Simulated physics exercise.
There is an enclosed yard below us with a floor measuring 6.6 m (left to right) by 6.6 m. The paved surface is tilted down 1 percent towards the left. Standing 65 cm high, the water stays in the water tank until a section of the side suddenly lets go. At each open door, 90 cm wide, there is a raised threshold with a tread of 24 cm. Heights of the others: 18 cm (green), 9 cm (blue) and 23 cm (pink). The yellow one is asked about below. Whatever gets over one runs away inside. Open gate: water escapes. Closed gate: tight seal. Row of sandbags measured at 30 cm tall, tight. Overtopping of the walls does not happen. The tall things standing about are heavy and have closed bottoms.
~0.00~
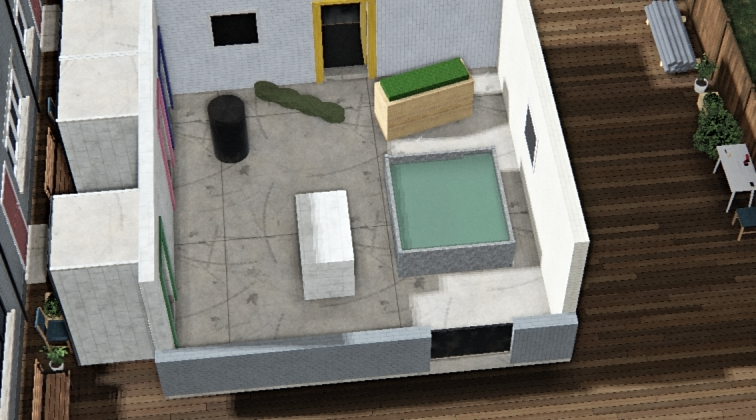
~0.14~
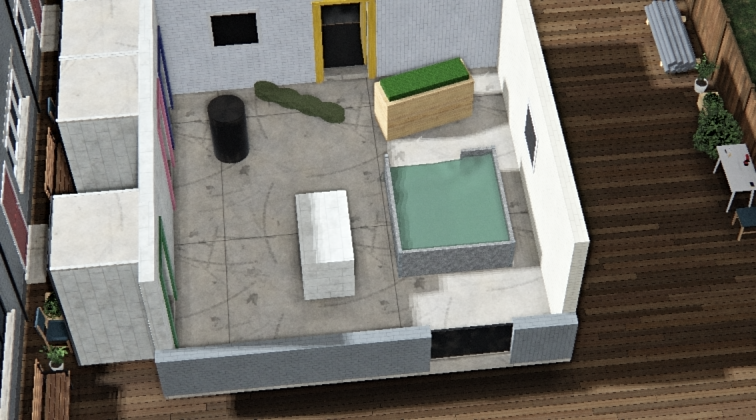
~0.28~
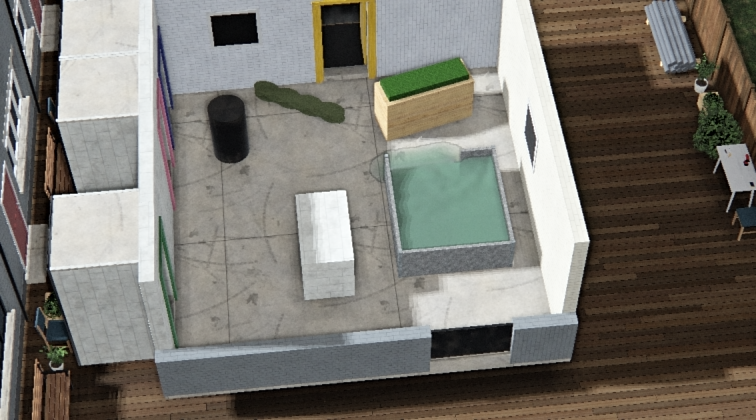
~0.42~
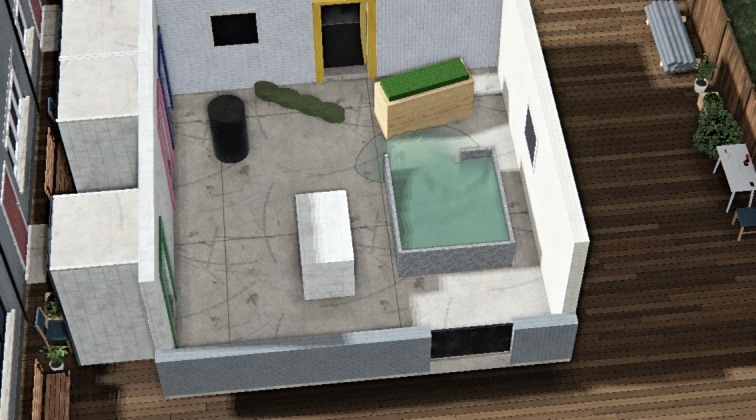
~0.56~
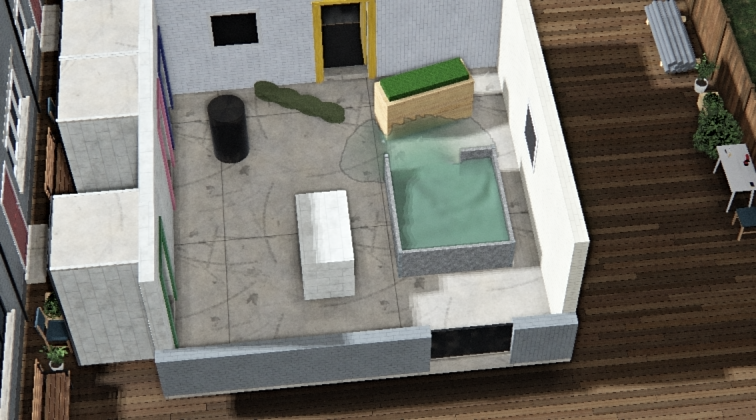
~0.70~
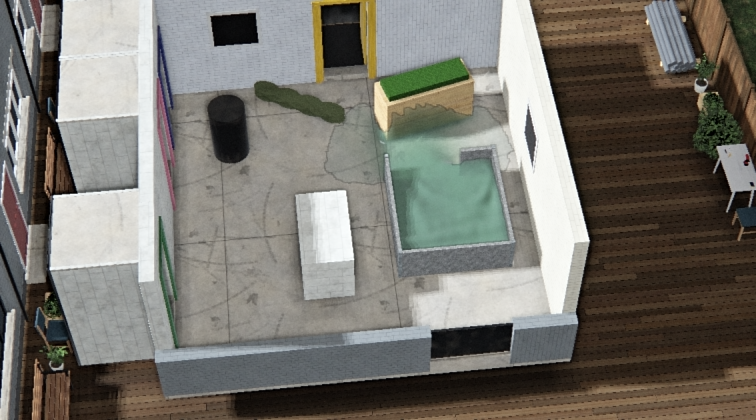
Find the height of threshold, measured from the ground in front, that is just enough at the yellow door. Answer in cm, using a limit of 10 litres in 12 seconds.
Roughly 16 cm is just enough.
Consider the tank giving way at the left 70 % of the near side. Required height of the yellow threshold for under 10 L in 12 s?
You'd want it roughly 7.0 centimetres tall.
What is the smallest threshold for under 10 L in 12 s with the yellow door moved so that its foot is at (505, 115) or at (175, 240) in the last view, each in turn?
In turn: About 33 cm, about 9.5 cm.
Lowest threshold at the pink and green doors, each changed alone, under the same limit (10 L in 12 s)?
Roughly 11.0 cm for the pink door and roughly 11.5 cm for the green door.
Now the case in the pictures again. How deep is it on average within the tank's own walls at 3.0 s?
Close to 25 cm deep on average.
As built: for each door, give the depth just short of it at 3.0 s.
Centimetres: Green = 0, yellow = 13, blue = 16, pink = 10.
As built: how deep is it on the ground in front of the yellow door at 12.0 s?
It comes to about 9.5 centimetres deep.
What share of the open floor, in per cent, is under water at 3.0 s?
Near 50 per cent of the open floor.
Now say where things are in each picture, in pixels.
The first frame shows still water, 65 cm deep, in the water tank at (448, 201); the yellow door at (345, 44) is dry.
In the second frame, water pours out on the far side and has run 0.3 m, to a hidden place; about 9 cm deep outside, 65 cm at the back.
In the third frame, water pours out on the far side and has run 0.8 m, to (434, 146); about 11 cm deep outside, 65 cm at the back.
In the fourth frame, the front is at (437, 127), 1.3 m from the gap on the far side; 2.2 m2 of floor is wet, 65 cm left at the back.
In the fifth frame, the gap is on the far side, the front 1.5 m out at (369, 124); the back of the water tank holds 64 cm.
In the sixth frame, the front is at (357, 109), 2.0 m from the gap on the far side; 3.7 m2 of floor is wet, 56 cm left at the back; the yellow door at (345, 44), 3.0 m from the gap, is still 0.8 m from the nearest water.
After 1.4 s water covers 15 % of the floor, deepest (50 cm) near (406, 146); 9 cm at the yellow door, 0 litres in over its 13 cm threshold.
After 3.0 s water covers 50 % of the floor, deepest (30 cm) near (505, 130); 13 cm at the yellow door, 9 litres in over its 13 cm threshold.
After 12.0 s water covers 95 % of the floor, deepest (15 cm) near (174, 219); 10 cm at the yellow door, 34 litres in over its 13 cm threshold.
At the yellow door as built, the water arrived by 1.0 s and peaked near 19 cm at 6.0 s.
With a threshold of 13.5 cm, 29 litres would have come in within the 12 s; with 18.5 cm, 1 litre. So under 10 litres takes about 16 cm.
